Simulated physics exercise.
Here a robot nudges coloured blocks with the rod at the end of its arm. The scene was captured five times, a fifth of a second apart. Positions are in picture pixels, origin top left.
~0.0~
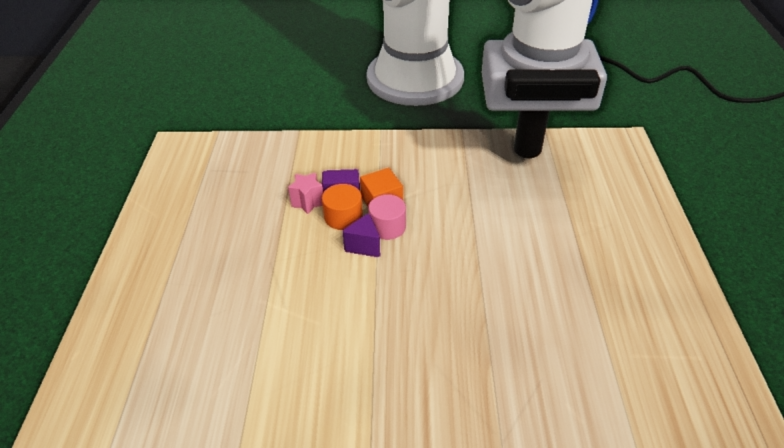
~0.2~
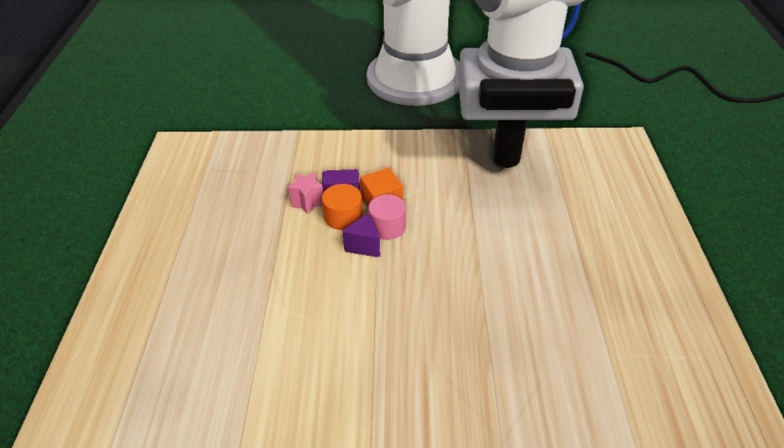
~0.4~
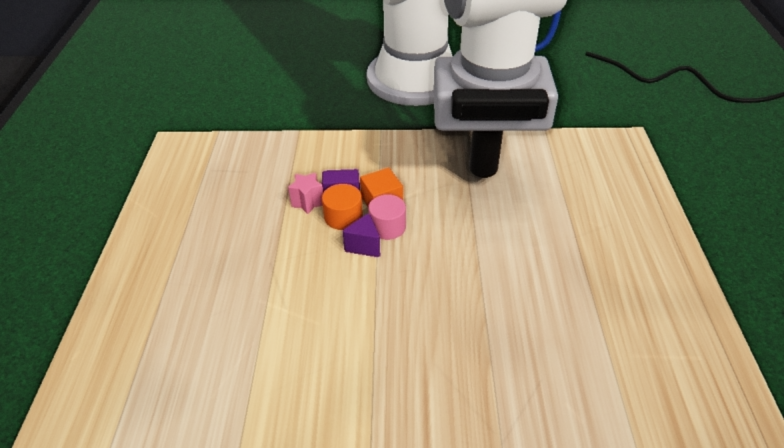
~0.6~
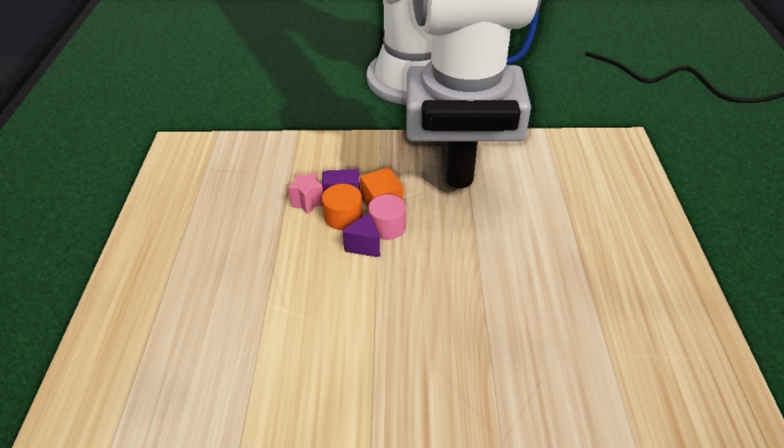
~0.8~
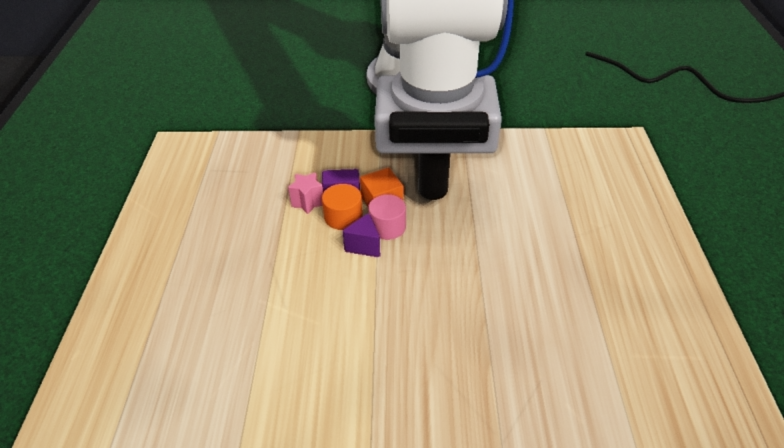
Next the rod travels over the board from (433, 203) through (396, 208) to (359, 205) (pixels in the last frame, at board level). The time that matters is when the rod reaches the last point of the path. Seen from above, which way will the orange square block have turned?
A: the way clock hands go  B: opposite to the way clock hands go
A (the way clock hands go)
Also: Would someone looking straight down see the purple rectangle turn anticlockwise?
I believe so.
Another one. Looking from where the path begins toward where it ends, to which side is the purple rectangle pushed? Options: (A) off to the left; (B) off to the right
Letter B.
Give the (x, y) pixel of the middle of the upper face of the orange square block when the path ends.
(340, 168)
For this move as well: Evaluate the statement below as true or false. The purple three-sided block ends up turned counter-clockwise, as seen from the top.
True.
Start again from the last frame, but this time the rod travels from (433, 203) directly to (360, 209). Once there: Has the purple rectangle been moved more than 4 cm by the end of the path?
No
On the path given first. Halfway along, rod at (395, 196); purple rectangle at (331, 170), turned 25° anticlockwise; orange disc at (333, 196); purple three-sided block at (361, 229); orange square block at (366, 176), turned 35° clockwise; pink disc at (381, 208).
At the end, rod at (358, 193); purple rectangle at (317, 159), turned 35° anticlockwise; orange disc at (327, 197); purple three-sided block at (358, 231), turned 25° anticlockwise; orange square block at (340, 168), turned 80° clockwise; pink disc at (373, 210).
